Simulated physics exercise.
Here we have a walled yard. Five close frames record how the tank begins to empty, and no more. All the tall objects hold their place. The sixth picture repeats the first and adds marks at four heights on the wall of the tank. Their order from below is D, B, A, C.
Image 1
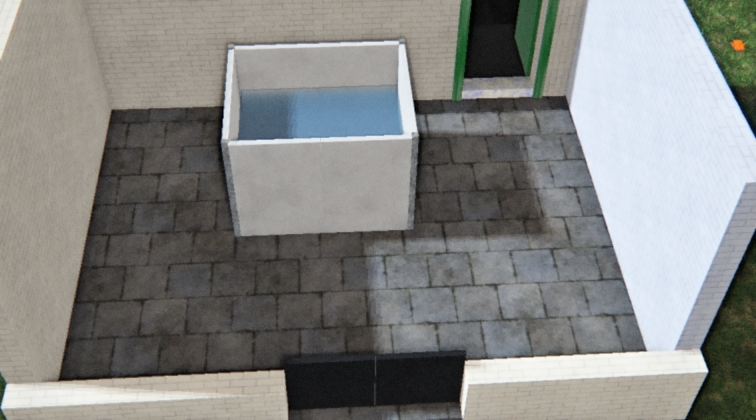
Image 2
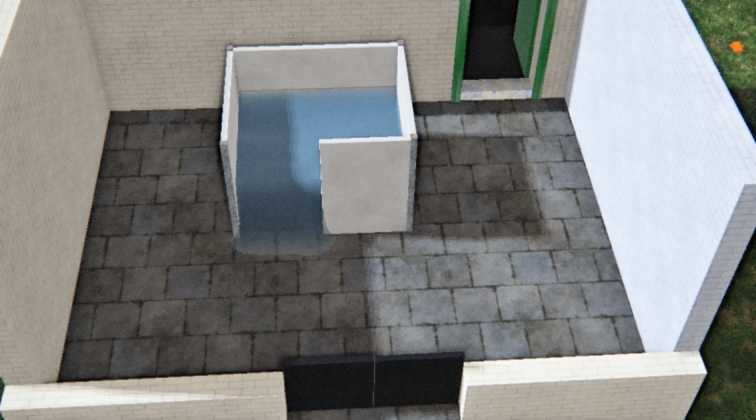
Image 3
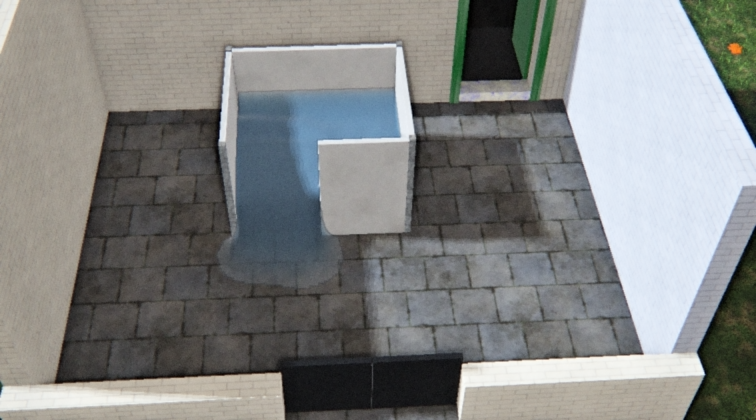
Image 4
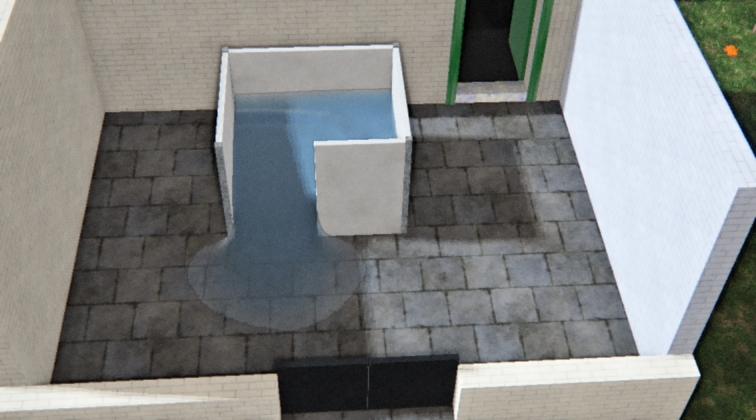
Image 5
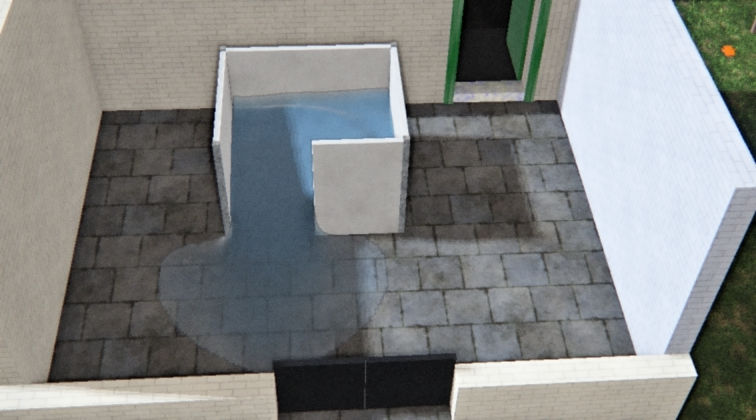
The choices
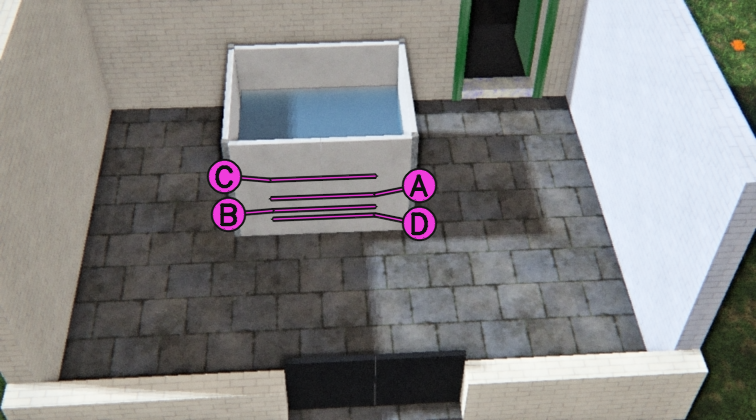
A walled yard paved with grey stone slabs is seen from high above, with pale brick walls, a bright white wall at right and grass beyond it. A white tank of blue water stands near the back wall, left of a green-framed doorway, with a shut black gate in front. The left part of the tank's front disappears, and water pours out and spreads forward across the paving in a widening rounded sheet, while the view shifts very slightly.
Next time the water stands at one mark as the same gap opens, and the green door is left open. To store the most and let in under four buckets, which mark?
Choose C.
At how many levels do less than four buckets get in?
All four.
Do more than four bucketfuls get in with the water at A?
No, not at all.
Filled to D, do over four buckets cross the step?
No, not at all.
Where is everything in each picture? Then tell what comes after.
In the first picture, water in the tank at rest, its middle at (320, 130); foot of the green doorway at (497, 98); shut gate at (375, 362).
In the second picture, 1 % of the ground under water, visible out to (328, 240).
In the third picture, 3 % of the ground under water, visible out to (316, 277).
In the fourth picture, 8 % of the ground under water, visible out to (301, 320).
In the fifth picture, 14 % of the ground under water, visible out to (359, 317).
In magenta, A at (323, 196); B at (324, 208); C at (322, 178); D at (324, 217); from the bottom up D, B, A, C.
If A is chosen, nothing gets over.
If B is chosen, nothing gets over.
If C is chosen, a splash gets over, under a bucket.
If D is chosen, nothing gets over.
